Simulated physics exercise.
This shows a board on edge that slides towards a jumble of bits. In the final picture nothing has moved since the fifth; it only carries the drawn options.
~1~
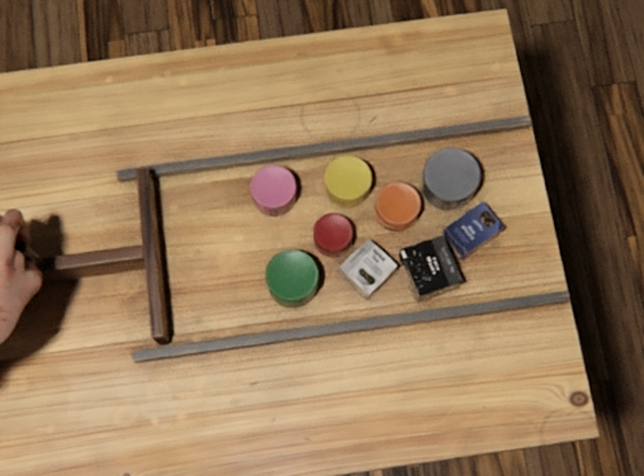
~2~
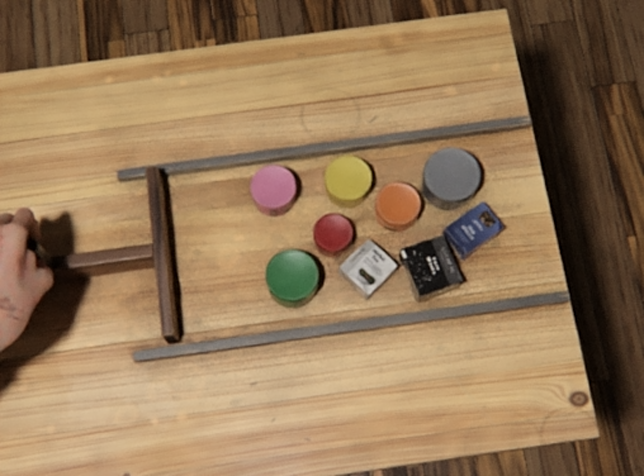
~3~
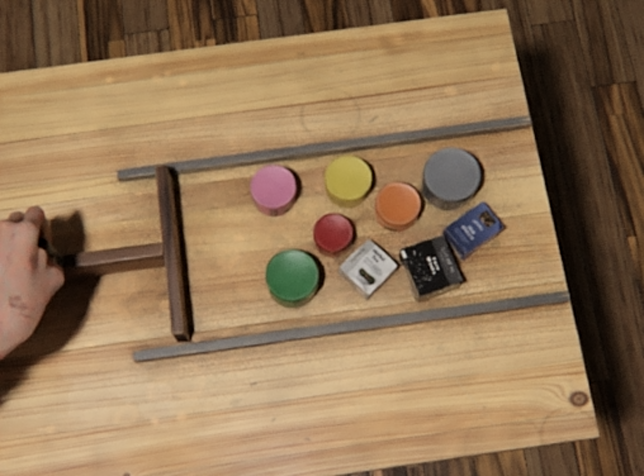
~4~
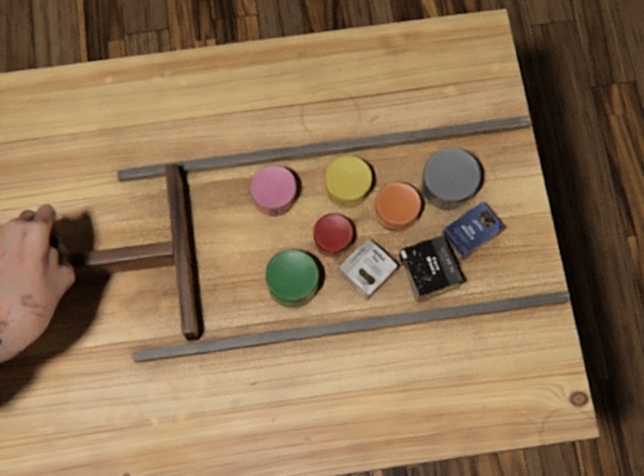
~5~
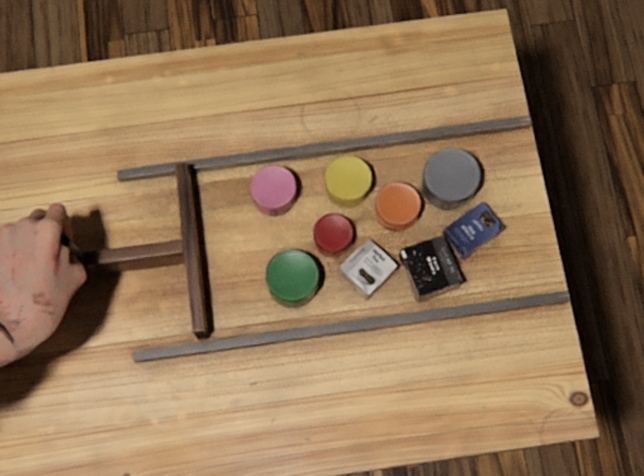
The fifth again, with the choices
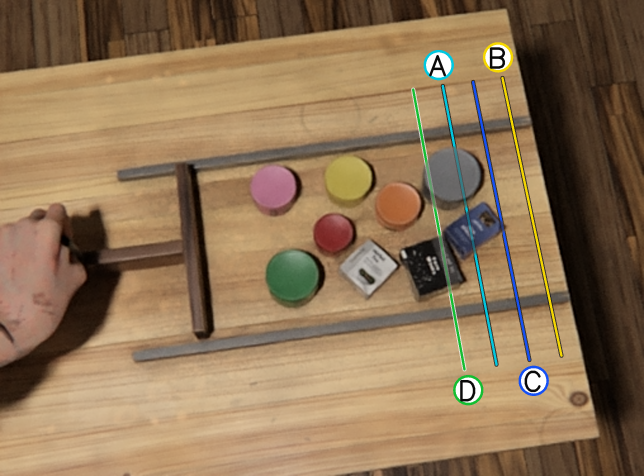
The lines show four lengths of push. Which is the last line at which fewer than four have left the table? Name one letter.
It can go as far as A.
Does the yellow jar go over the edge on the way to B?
Yes.
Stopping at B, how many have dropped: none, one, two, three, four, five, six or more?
In all, six or more.
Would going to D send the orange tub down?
No.
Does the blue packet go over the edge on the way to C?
Yes.
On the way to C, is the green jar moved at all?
Yes.
On the marked copy, A at (469, 219); B at (531, 211); C at (500, 215); D at (438, 224).
Following A. Soon after the start, board (291, 231); pink tub (314, 186); yellow jar (360, 181).
Later, board (392, 217); blue packet (534, 215); black box (520, 266).
In the end, board (469, 207); grey tub over the edge; black box over the edge; three fallen.
As for the rest, B drops nine; C drops six; D is within the limit but short.
